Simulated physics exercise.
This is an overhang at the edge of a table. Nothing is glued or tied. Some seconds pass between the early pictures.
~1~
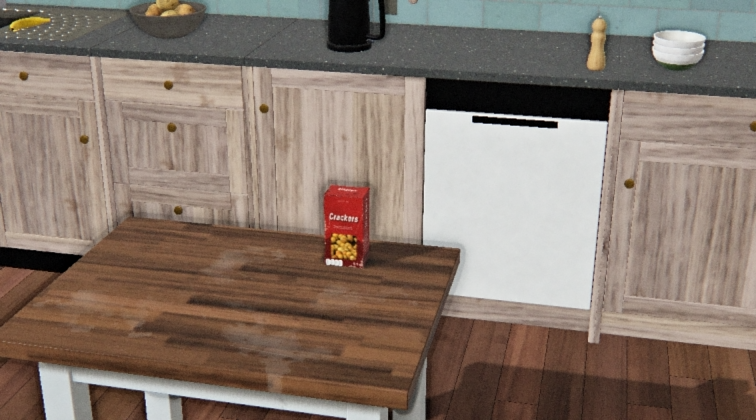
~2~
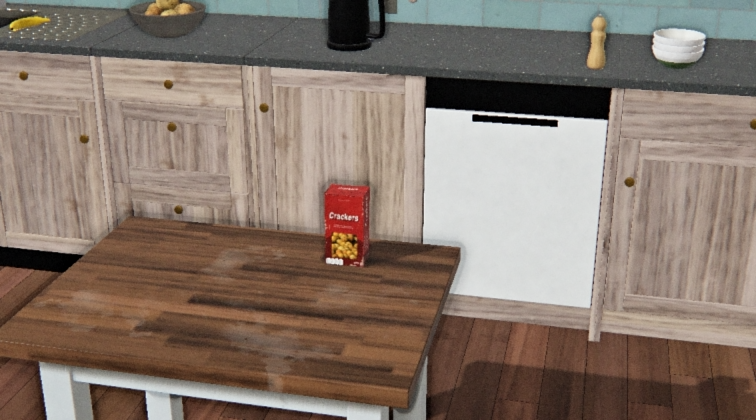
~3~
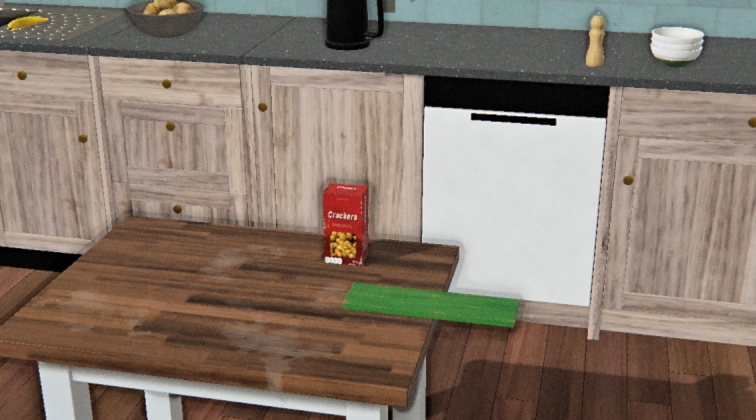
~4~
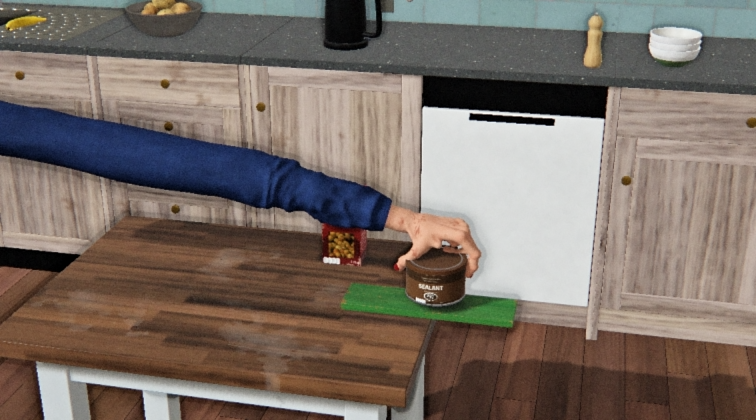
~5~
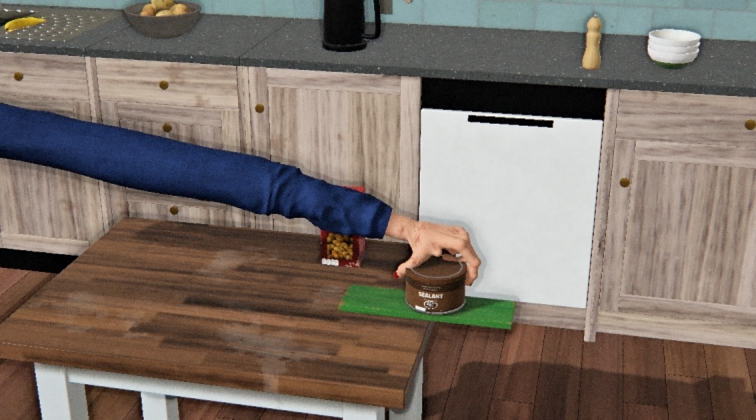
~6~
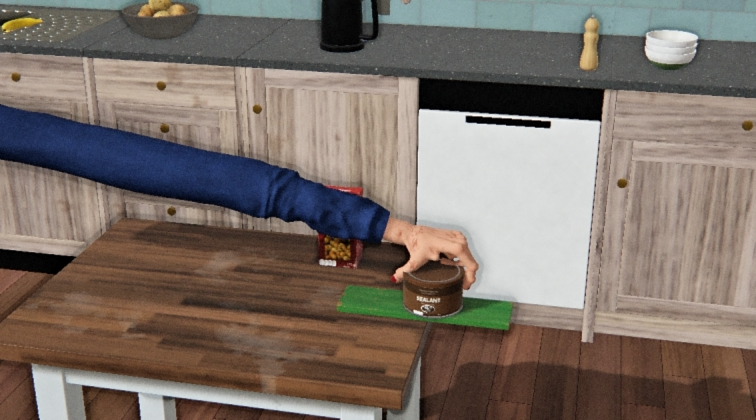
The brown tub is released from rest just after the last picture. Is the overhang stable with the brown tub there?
In the end the board stays on the table.
Then, 0.60 s after the last picture, nothing has stirred.
Then, 1.40 s after the last picture, brown tub resting near (433, 288).
Then, 2.10 s after the last picture, brown tub resting near (433, 287).
At rest, all 3 in place. Seen from the same camera at the end, brown tub near (433, 288). The board holds.
